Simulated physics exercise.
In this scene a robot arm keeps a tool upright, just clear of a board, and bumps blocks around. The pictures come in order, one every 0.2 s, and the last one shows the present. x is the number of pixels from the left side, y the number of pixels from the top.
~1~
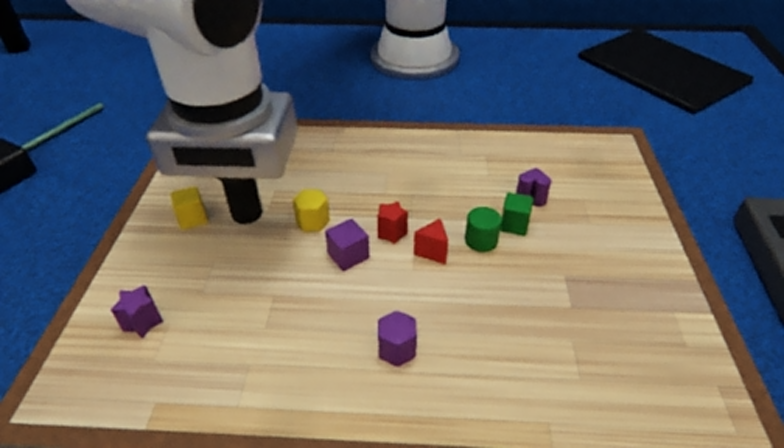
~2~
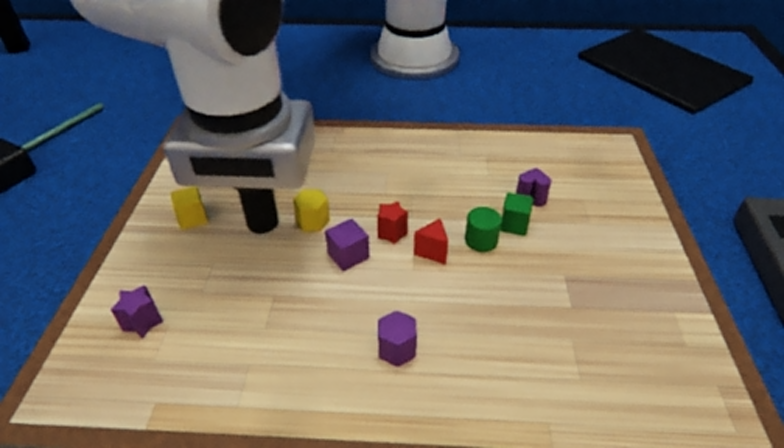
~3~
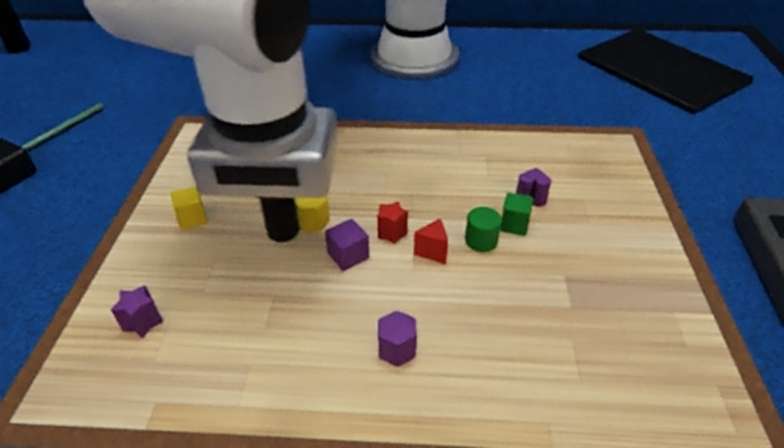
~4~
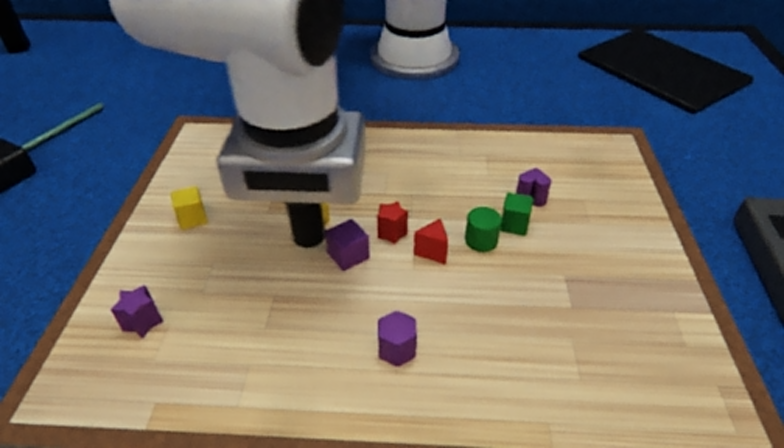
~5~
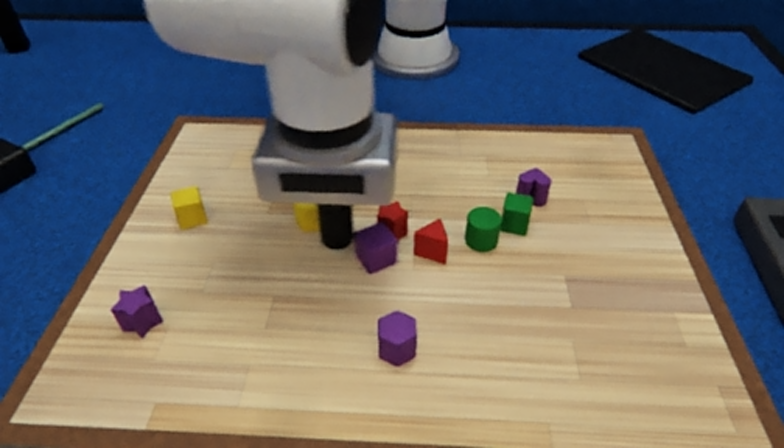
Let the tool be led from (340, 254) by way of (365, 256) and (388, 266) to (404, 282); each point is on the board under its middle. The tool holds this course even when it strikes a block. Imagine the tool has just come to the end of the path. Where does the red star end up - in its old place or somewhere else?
The block in question stays where it was by the end.
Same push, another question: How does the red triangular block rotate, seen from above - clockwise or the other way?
Verdict: Counterclockwise.
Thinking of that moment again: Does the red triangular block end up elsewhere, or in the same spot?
It moves.
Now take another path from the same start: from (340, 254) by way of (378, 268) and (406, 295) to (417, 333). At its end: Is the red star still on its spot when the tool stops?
Yes, that is what happens.
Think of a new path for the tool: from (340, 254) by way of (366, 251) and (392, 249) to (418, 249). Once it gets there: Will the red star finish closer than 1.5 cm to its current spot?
Yes, that is how it ends up.
The first path, step by step. Halfway along, tool (378, 244); purple square piece (415, 244); red triangular block (447, 229), turned 20° anticlockwise.
At the end, tool (404, 266); purple square piece (446, 257), turned 20° anticlockwise; red star not moved; red triangular block (457, 230), turned 55° anticlockwise.
